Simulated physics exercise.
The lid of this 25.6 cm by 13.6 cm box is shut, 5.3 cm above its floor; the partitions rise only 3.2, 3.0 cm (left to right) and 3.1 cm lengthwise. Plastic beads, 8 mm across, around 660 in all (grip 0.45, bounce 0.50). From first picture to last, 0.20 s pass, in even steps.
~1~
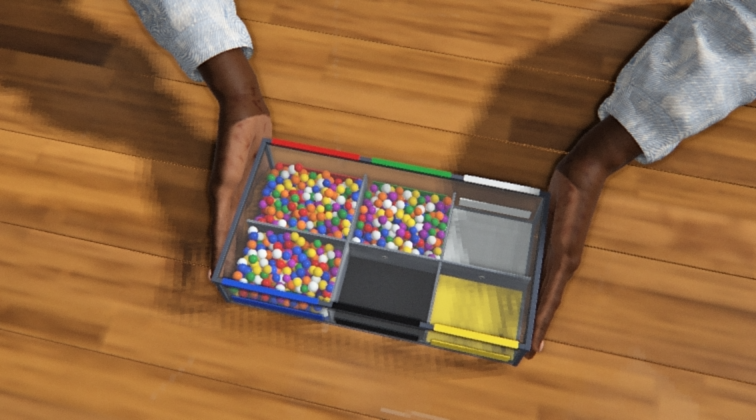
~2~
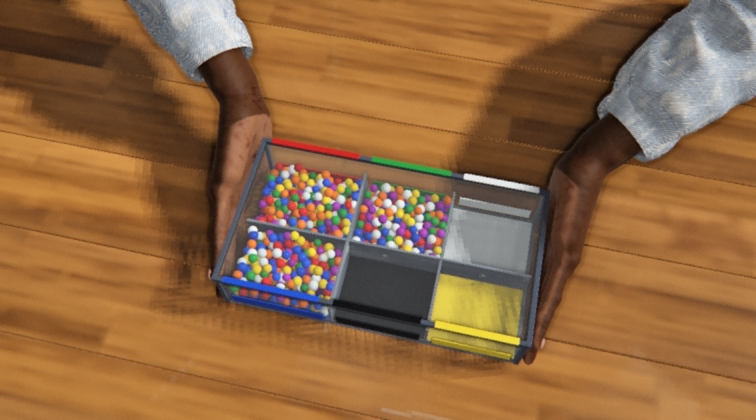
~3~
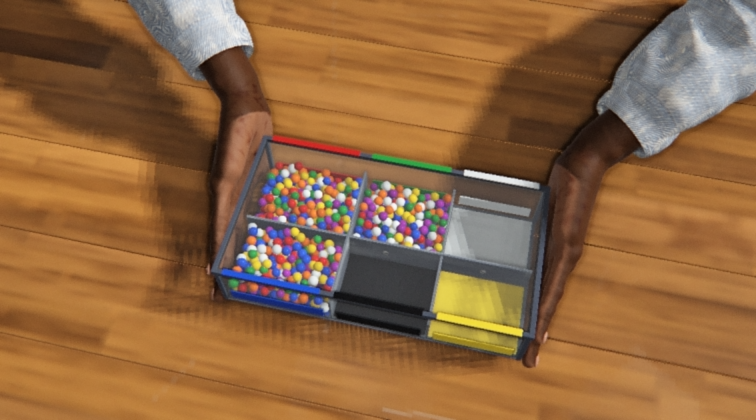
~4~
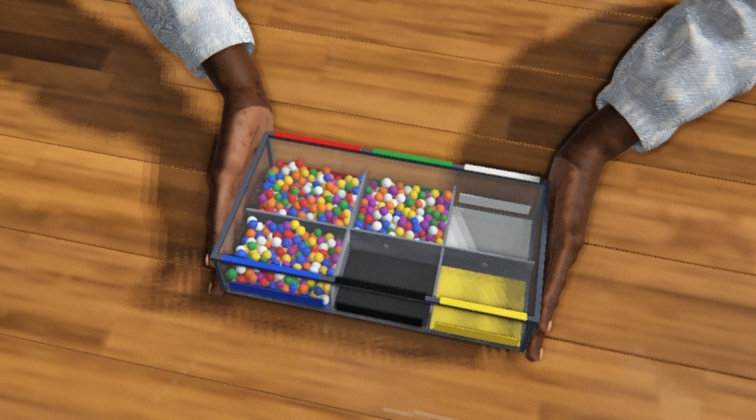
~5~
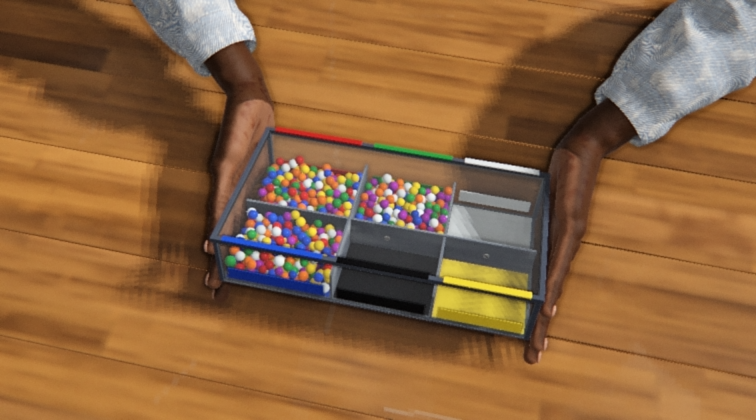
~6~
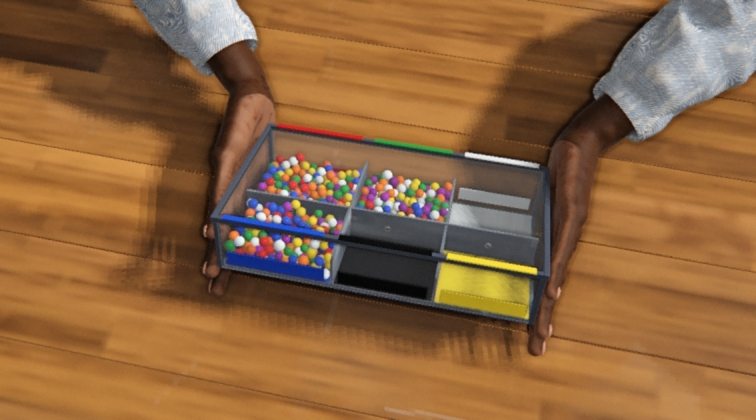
To begin with, two hands hold a clear, shut box with six sections nearly level above a wooden floor, multicoloured beads filling the red, green and blue ones. The hands then steadily raise its near side, tilting it away and showing more of the front wall, while the beads stay in those three sections.
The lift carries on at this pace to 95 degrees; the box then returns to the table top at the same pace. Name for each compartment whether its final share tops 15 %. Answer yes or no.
Red yes, blue no, green yes, yellow no, white no, black no.
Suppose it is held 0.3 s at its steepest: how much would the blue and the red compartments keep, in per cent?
Then: Blue 5, red 60.
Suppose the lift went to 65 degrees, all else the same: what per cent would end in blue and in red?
In that case blue 25, red 45.
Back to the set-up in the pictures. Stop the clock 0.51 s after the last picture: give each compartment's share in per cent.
Red 50; blue 20; green 30; yellow 0; white 0; black 0.
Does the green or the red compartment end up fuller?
It is the red one.
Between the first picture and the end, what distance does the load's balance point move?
Some 2.0 cm.
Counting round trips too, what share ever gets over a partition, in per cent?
Roughly 25 per cent.
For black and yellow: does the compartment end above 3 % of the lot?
Black no, yellow no.
Then, 0.51 s after the last picture, tilt 94 degrees; red 50 %, blue 20 %, green 30 %.
Then, 0.85 s after the last picture, tilt 39 degrees; red 60 %, blue 10 %, green 30 %.
Then, 1.28 s after the last picture, tilt 0 degrees; red 60 %, blue 10 %, green 30 %.
In the end, red 60 %, blue 10 %, green 30 %, yellow 0 %, white 0 %, black 0 %.
